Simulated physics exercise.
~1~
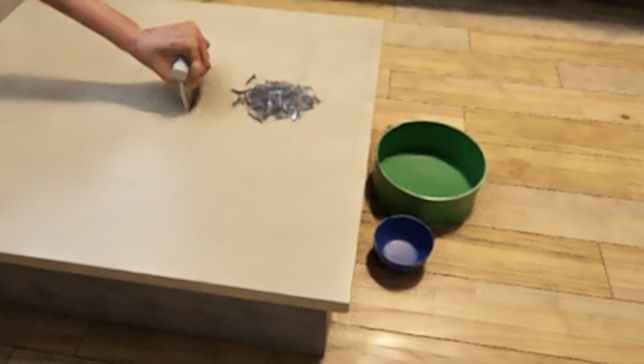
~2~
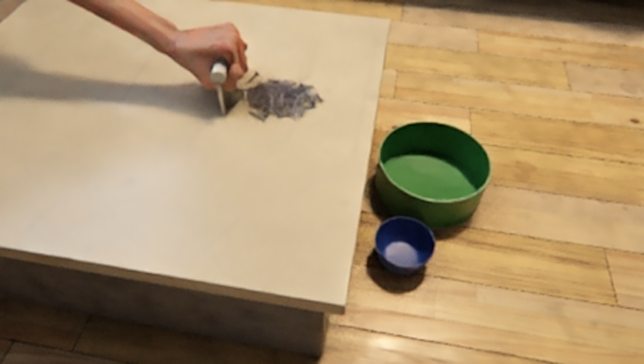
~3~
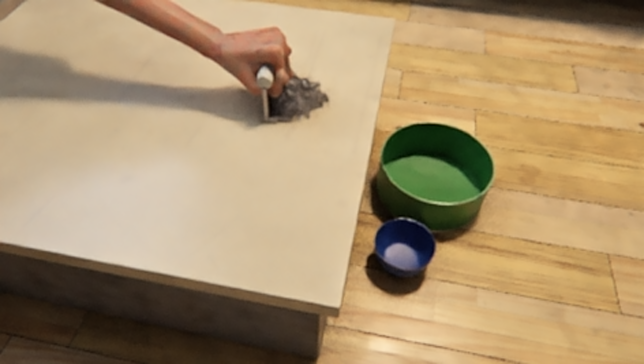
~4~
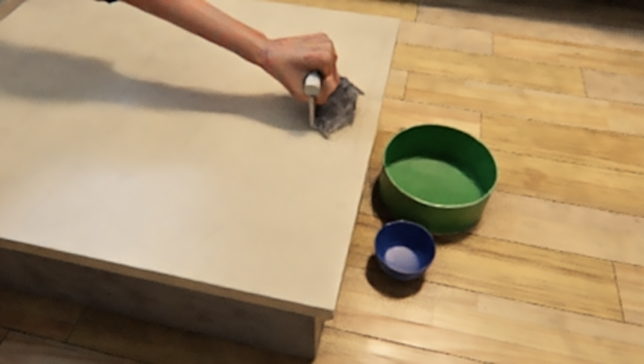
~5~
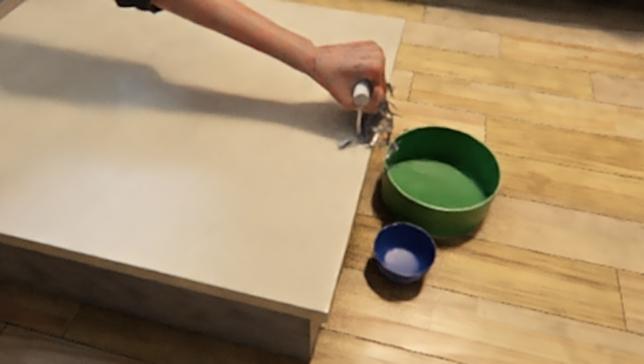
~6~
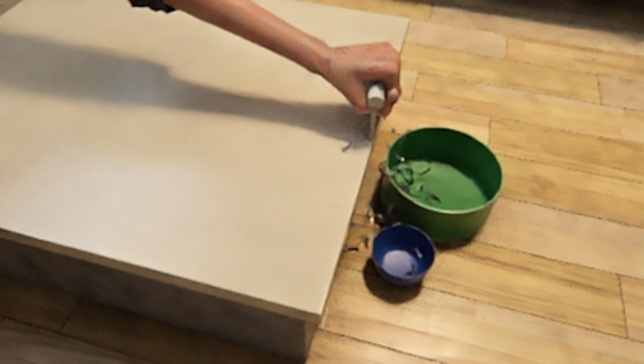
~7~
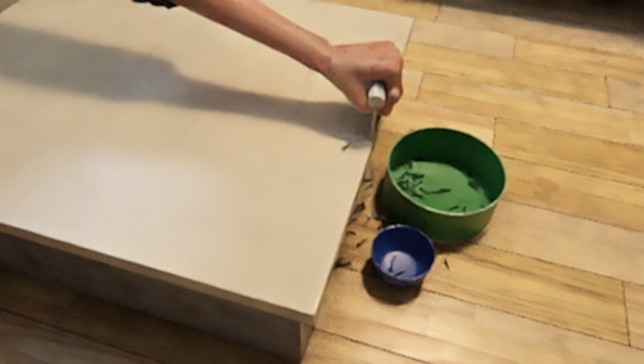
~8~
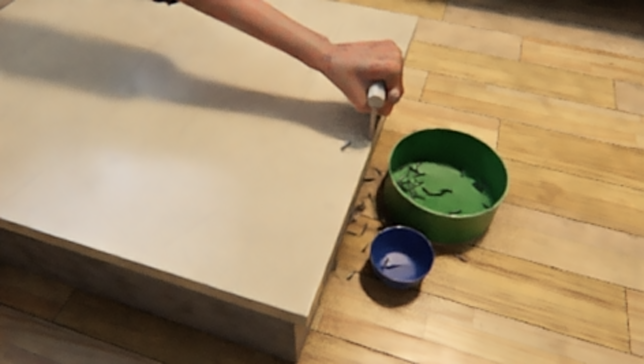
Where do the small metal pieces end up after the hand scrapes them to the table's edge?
A large share lands in the green pot and another large share misses and falls to the floor. The blue bowl catches practically none, and a few pieces stay on the table.
